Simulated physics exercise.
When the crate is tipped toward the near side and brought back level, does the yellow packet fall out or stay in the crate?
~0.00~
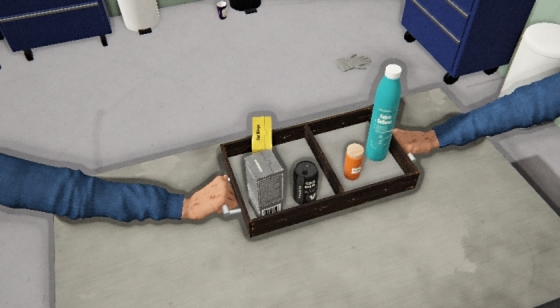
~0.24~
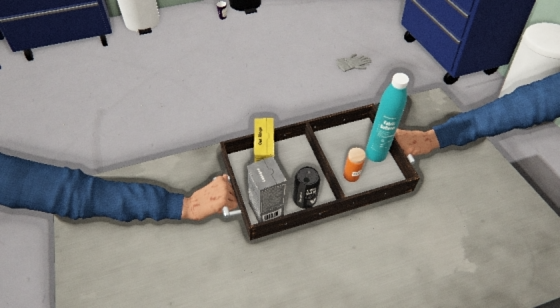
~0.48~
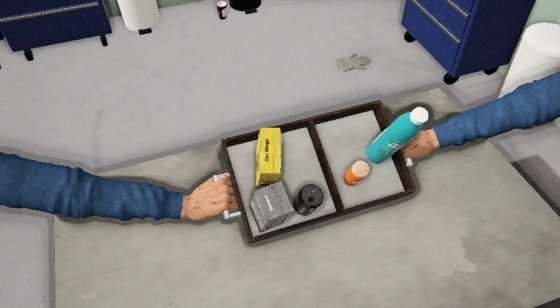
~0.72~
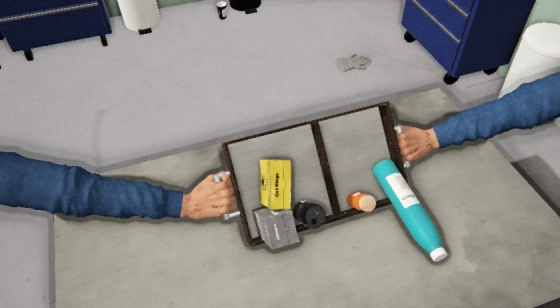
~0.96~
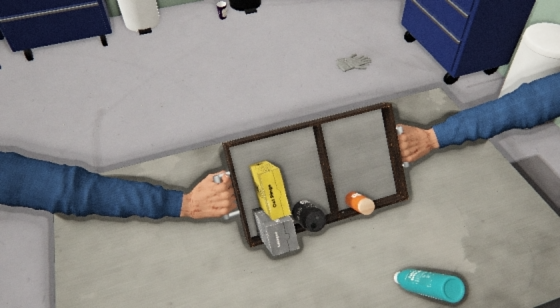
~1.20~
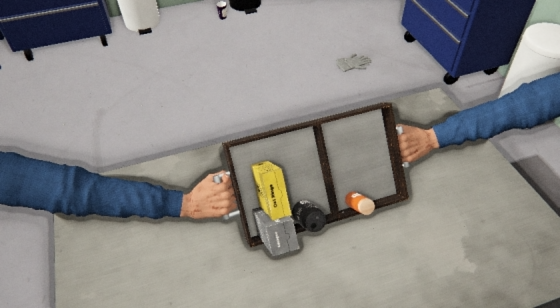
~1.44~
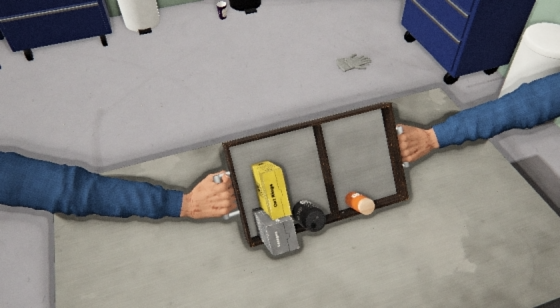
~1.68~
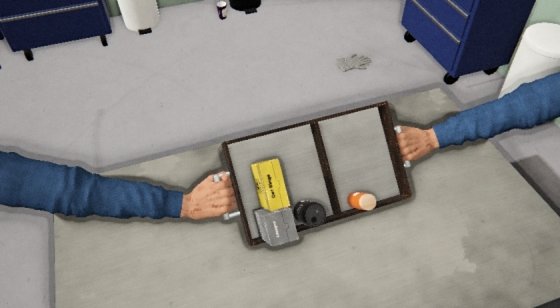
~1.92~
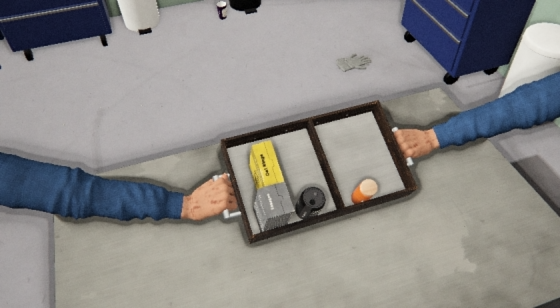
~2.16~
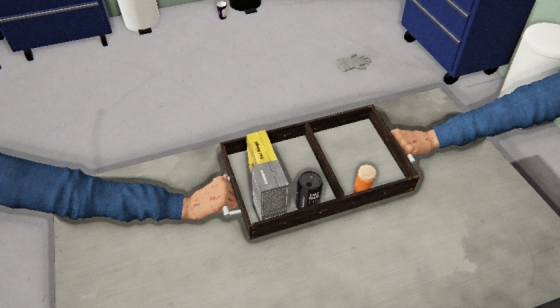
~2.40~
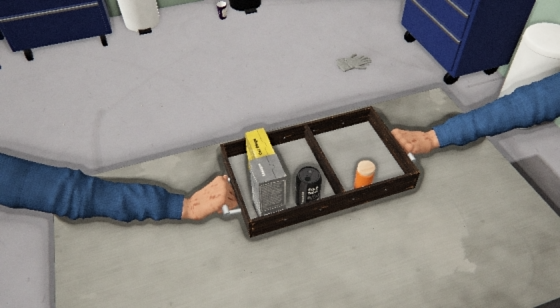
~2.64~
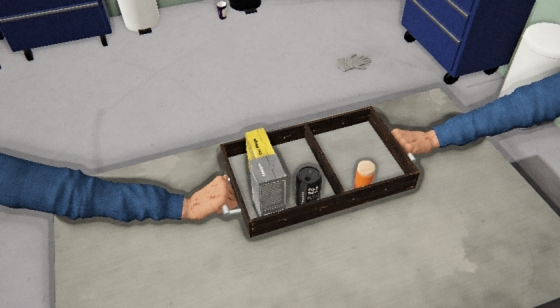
The yellow packet stays in the crate. It leans as the crate tips and is still inside, behind the grey carton, once the crate is level again.
